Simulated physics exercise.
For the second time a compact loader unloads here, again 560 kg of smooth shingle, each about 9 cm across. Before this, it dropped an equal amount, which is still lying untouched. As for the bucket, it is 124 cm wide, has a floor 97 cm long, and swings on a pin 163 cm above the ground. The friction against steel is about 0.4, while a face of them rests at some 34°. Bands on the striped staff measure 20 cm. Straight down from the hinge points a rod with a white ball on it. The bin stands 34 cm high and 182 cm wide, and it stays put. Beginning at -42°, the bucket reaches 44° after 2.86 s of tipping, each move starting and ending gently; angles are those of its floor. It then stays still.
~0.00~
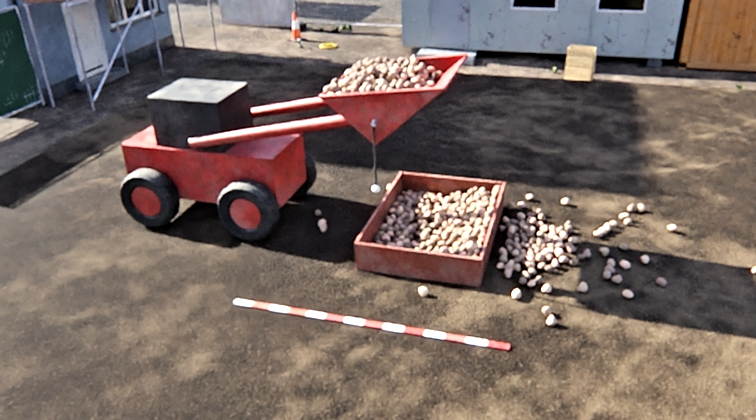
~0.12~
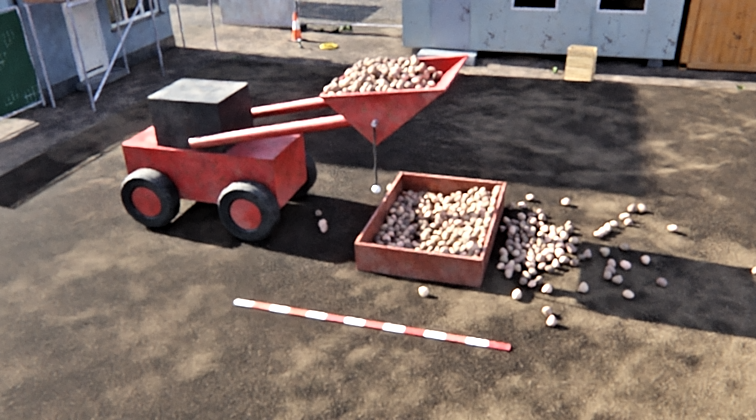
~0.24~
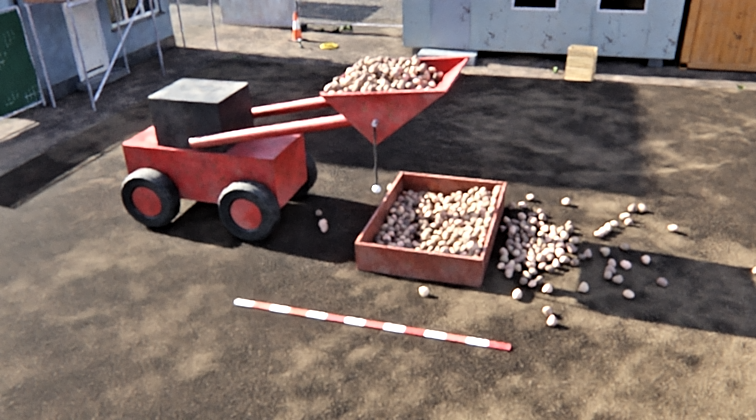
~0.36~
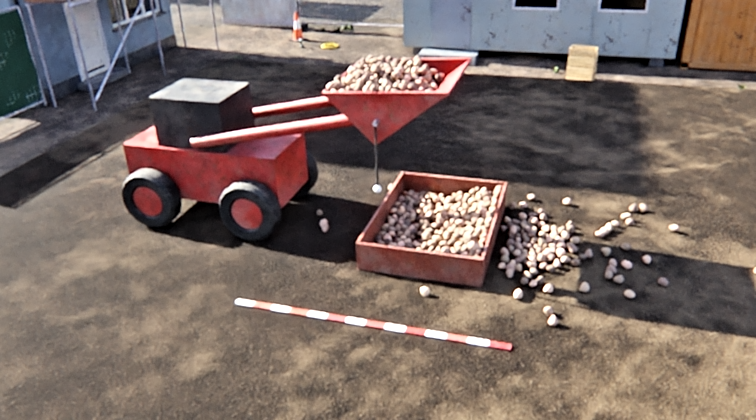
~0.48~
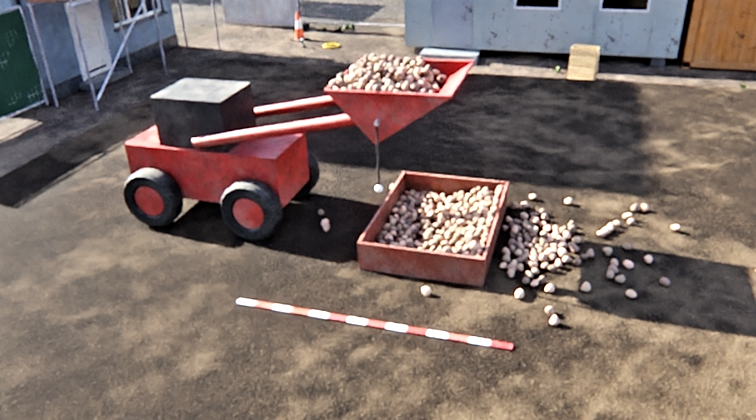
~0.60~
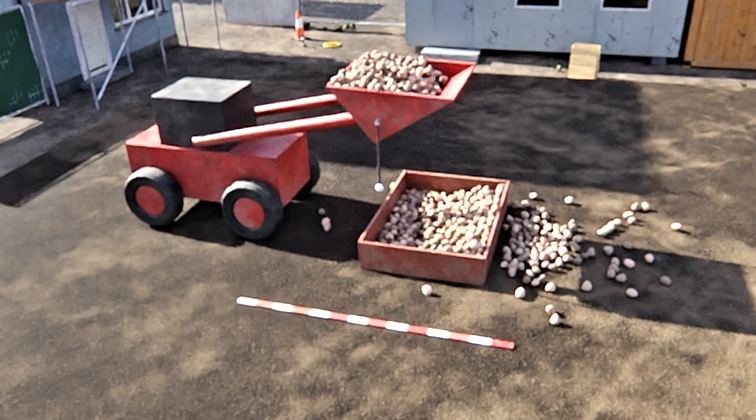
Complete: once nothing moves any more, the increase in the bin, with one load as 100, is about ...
... 68.
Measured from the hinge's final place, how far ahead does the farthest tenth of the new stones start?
Around 180 cm.
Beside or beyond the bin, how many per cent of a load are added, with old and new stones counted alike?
Close to 30 parts in a hundred of a load.
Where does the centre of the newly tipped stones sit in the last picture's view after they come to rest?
Roughly at pixel (477, 222).
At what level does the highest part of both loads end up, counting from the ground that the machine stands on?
Close to 50 centimetres up.
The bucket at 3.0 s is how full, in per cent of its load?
Some 0 %, roughly, is held.
After 2.1 s the floor is at 30°; in per cent of one load, 75 in the bucket, 1 short of the bin, 103 in the bin, 21 beside or beyond the bin; the foremost stones are at (660, 234).
After 3.0 s the floor is at 44°; in per cent of one load, 1 in the bucket, 1 short of the bin, 151 in the bin, 48 beside or beyond the bin; the foremost stones are at (660, 233).
After 3.3 s the floor is at 44°; in per cent of one load, 0 in the bucket, 1 short of the bin, 148 in the bin, 52 beside or beyond the bin; the foremost stones are at (670, 240).
After 6.1 s the floor is at 44°; in per cent of one load, 0 in the bucket, 1 short of the bin, 146 in the bin, 53 beside or beyond the bin; the foremost stones are at (683, 254). Net gain in the bin, 68.
